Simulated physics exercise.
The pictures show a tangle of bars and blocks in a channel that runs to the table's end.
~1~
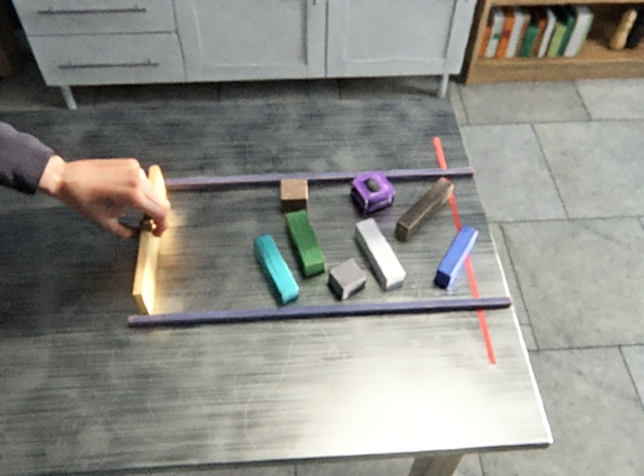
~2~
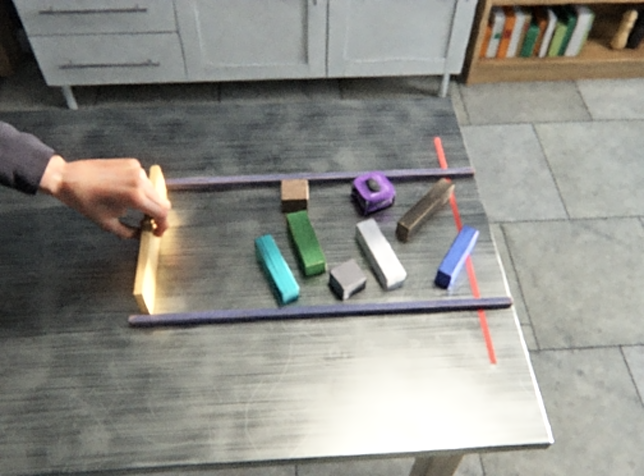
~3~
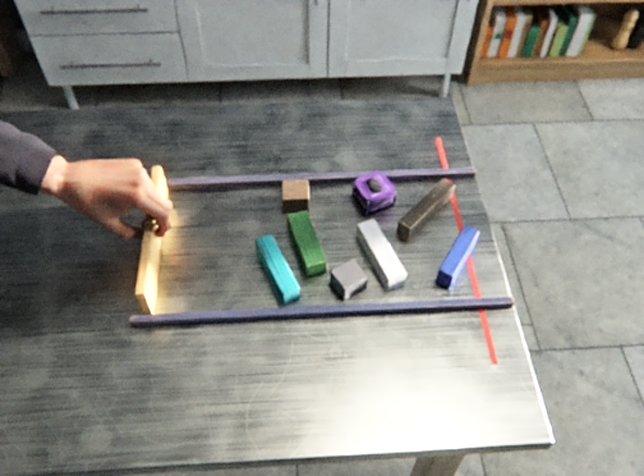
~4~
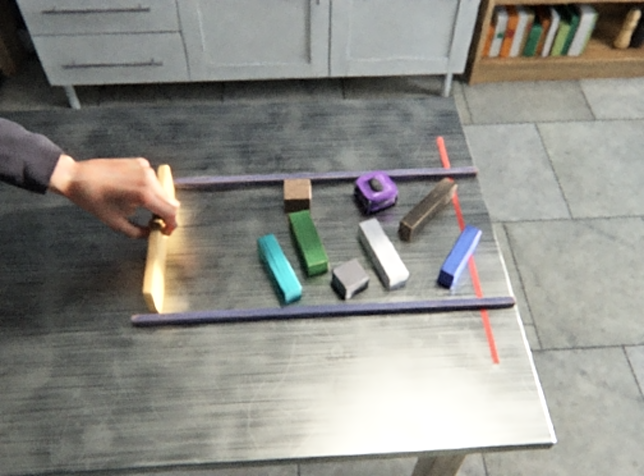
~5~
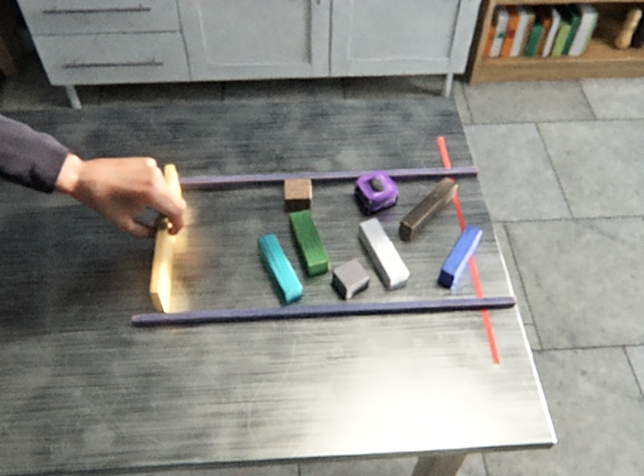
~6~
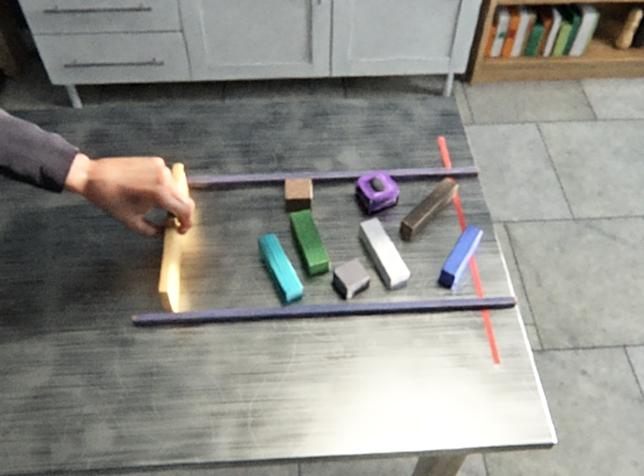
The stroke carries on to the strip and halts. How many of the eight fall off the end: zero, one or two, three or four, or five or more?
Outcome: The number that fall off is three or four.
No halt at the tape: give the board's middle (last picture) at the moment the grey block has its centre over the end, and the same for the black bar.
At (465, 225) for the grey block; at (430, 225) for the black bar.
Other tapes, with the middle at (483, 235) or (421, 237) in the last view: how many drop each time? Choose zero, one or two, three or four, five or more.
One after another: Five or over; zero.
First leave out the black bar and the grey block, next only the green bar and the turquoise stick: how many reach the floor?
Fallen: 3, and 3 in the other try.
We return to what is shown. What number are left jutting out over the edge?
Overhanging: 2.
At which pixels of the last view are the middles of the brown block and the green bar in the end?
First (470, 189), then (494, 230).
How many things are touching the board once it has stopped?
The number is 2.
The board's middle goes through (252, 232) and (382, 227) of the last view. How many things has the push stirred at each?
The counts are 0 and 8.
Soon after, none off yet; blue stick at rest near (460, 256); black bar at rest near (429, 208); purple case at rest near (377, 193).
Then, none off yet; blue stick moving near (468, 255); black bar moved a little near (451, 204); purple case moved about its own width near (414, 193).
At rest, the number that fall off is three or four; fallen, white bar, purple case, black bar and blue stick.
